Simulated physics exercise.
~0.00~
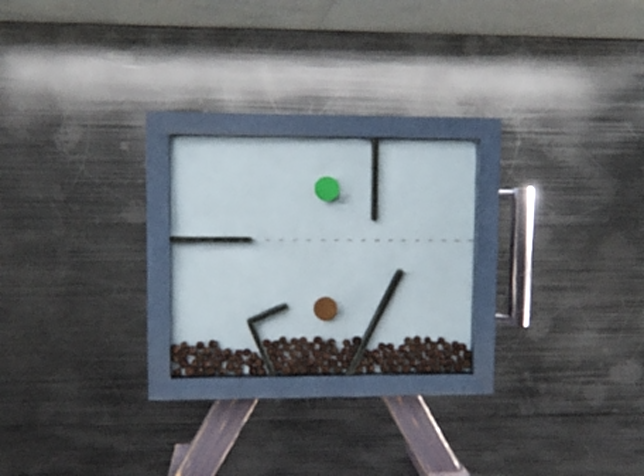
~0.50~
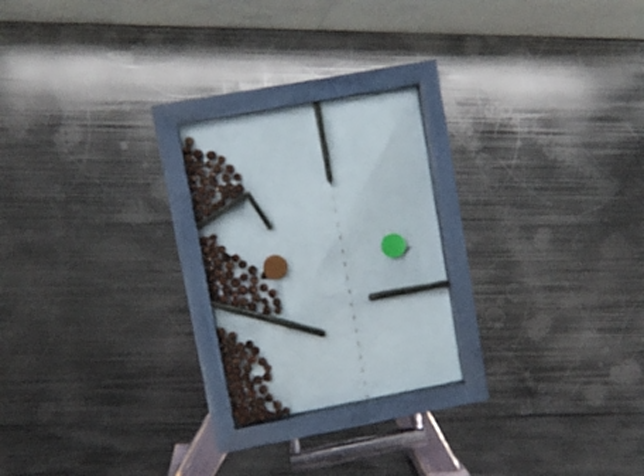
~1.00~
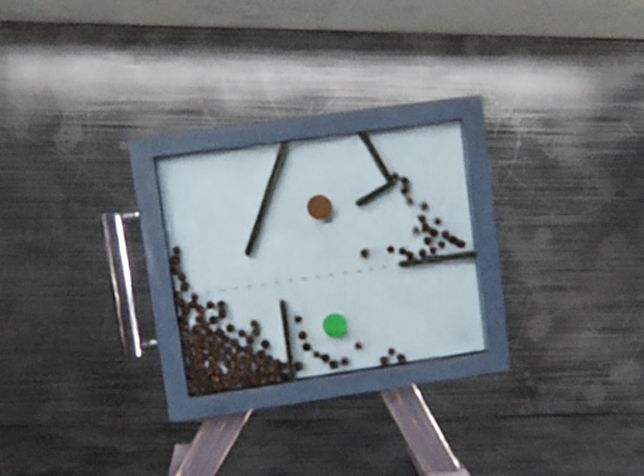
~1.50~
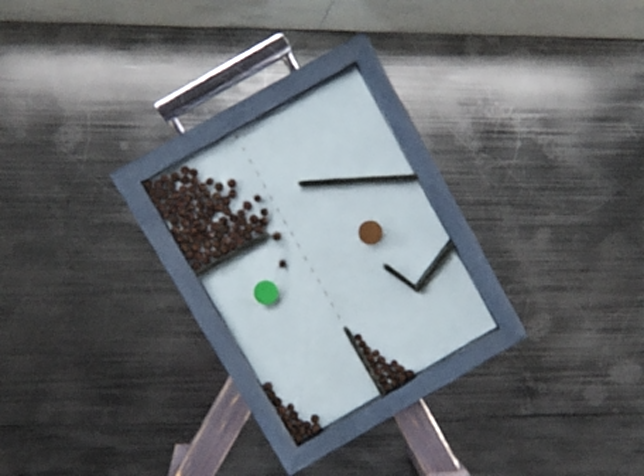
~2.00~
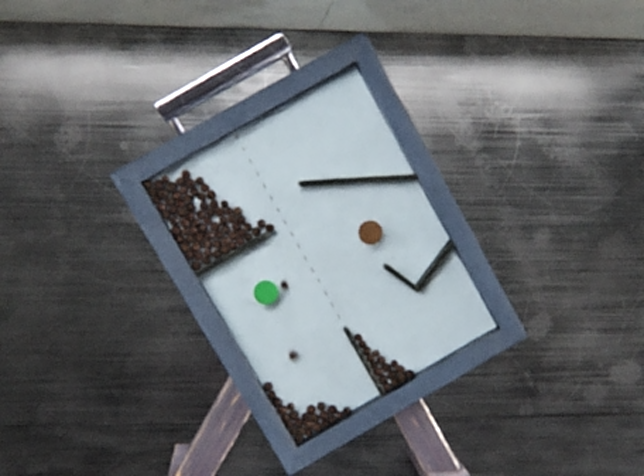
Against a dark streaked wall, a blue-framed box of dark beads turns clockwise on its stand, most beads settling upper left.
